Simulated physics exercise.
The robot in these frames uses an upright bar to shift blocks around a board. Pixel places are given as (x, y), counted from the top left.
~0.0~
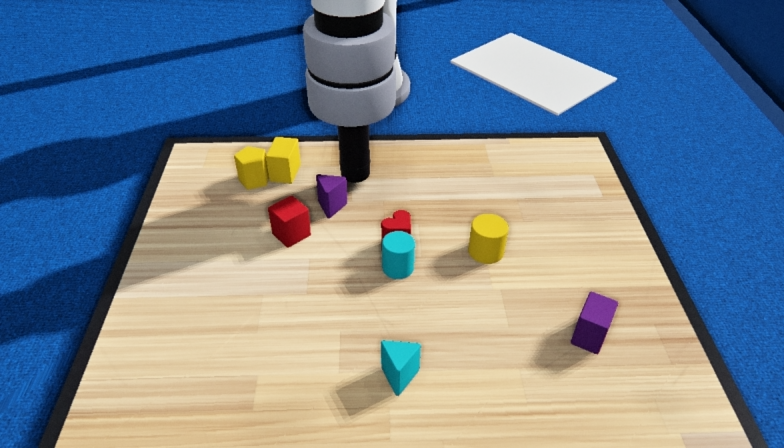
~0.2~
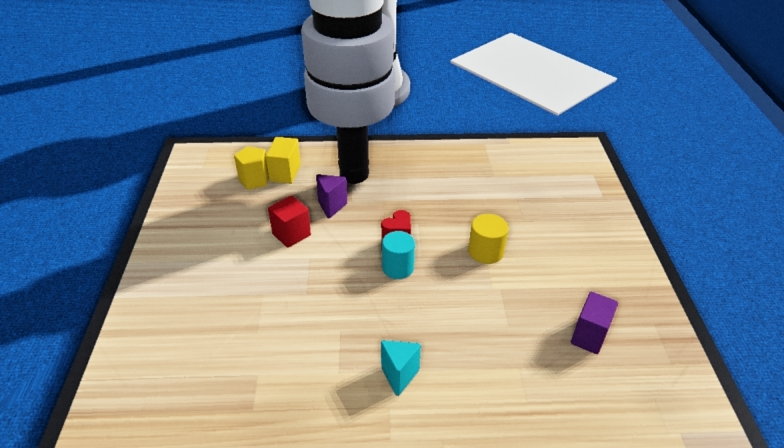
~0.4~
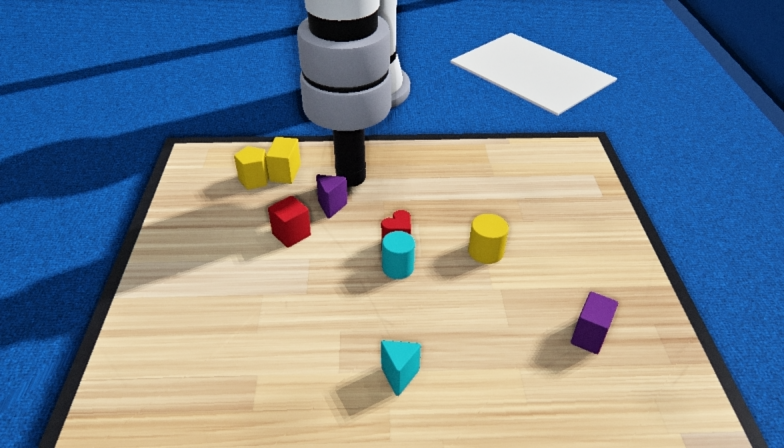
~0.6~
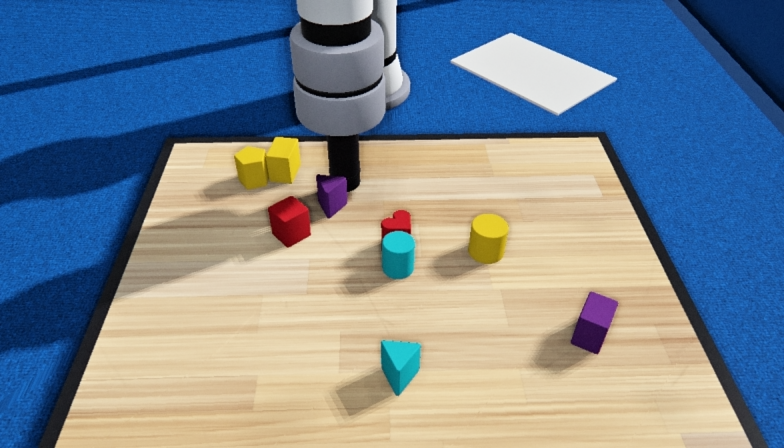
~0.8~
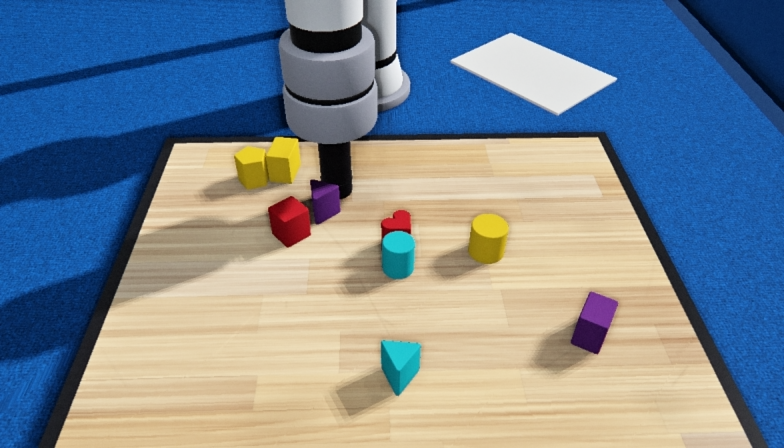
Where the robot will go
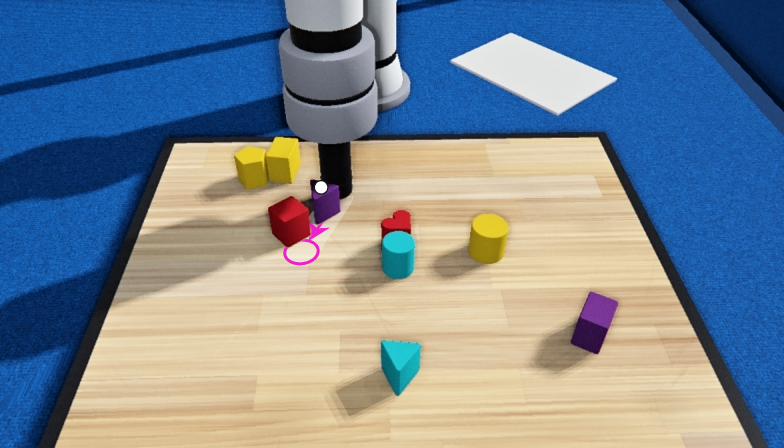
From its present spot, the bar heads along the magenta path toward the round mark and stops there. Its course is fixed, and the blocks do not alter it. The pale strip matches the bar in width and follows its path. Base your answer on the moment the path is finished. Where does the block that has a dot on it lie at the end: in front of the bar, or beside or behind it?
I think it holds its spot in front.
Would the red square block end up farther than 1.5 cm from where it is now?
In short: Yes.
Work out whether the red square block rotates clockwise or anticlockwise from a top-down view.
Looking down, it rotates clockwise.
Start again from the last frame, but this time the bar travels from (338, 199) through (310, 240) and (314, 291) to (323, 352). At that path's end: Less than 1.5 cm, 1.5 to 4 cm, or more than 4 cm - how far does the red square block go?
Displaced 1.5 to 4 cm.
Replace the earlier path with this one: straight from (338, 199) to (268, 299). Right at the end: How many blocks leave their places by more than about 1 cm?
Here I'd predict two blocks moving more than 1 cm.
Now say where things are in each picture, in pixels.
In the first frame, bar's lower end at (355, 175); yellow oblong at (282, 147); red square block at (288, 208); purple three-sided block at (329, 181).
In the second frame, bar at (354, 176); blocks still.
In the third frame, bar at (351, 179); blocks still.
In the fourth frame, bar at (345, 184); blocks still.
In the fifth frame, bar at (337, 191); yellow oblong at (282, 147); red square block at (288, 208); purple three-sided block at (321, 187).
Drawn move, in a line from (338, 199) to (302, 252); the dot is on the purple three-sided block.
On the path given first. Halfway along, bar at (320, 217); red square block at (274, 216), turned 40° clockwise; purple three-sided block at (301, 214).
At the end, bar at (301, 244); yellow oblong still; red square block at (263, 220), turned 60° clockwise; purple three-sided block at (276, 241), turned 30° clockwise.
